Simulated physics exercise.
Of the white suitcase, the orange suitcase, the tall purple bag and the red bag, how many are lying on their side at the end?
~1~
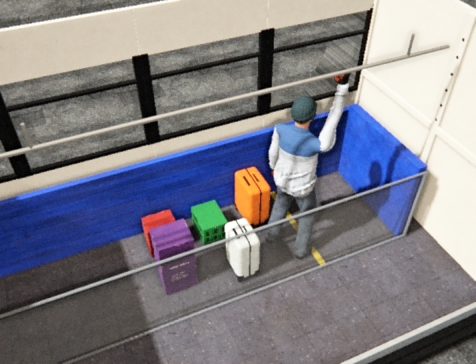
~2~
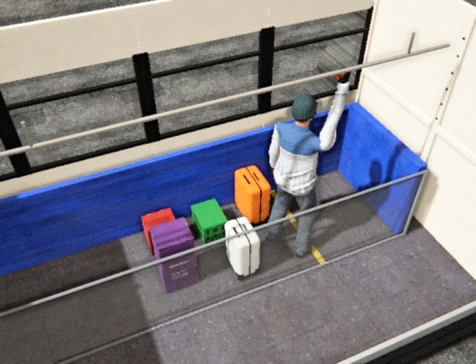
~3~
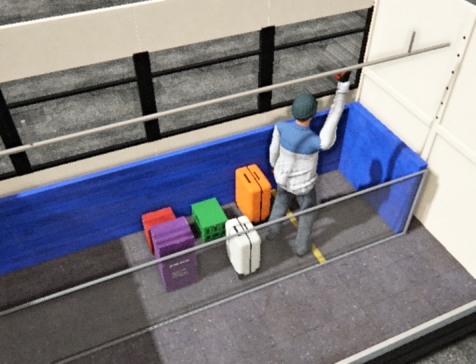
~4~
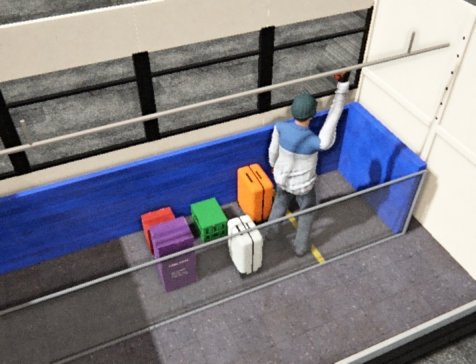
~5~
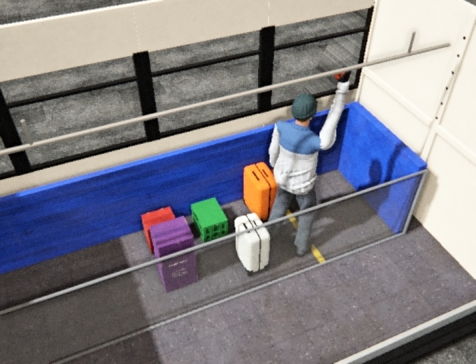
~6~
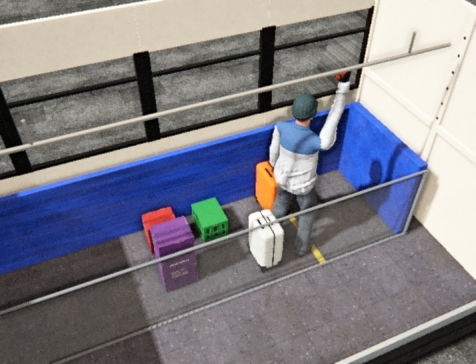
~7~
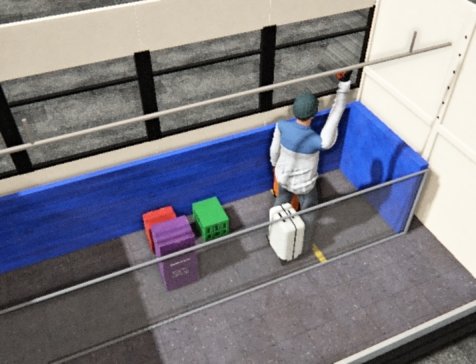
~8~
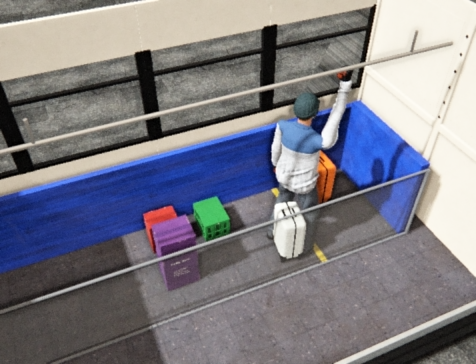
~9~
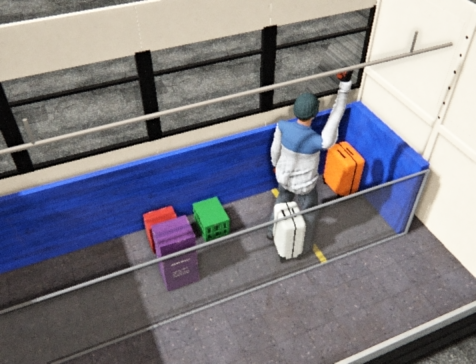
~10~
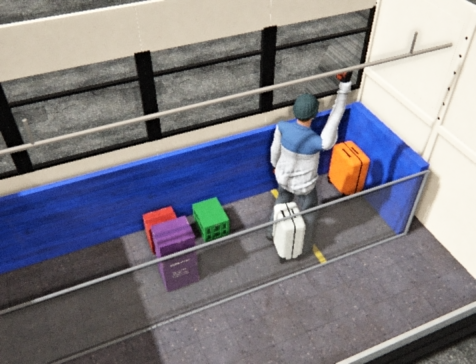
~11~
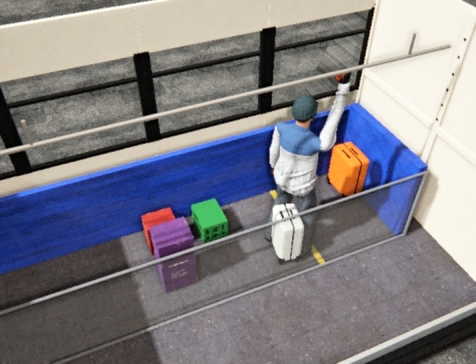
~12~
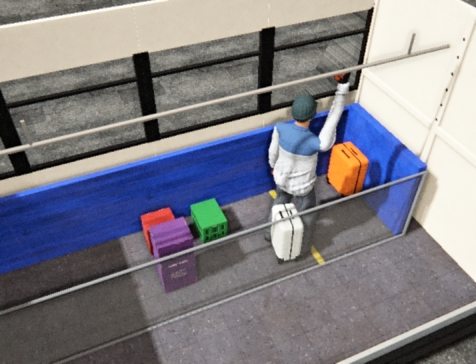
None of them are lying on their side at the end. All four are still upright.
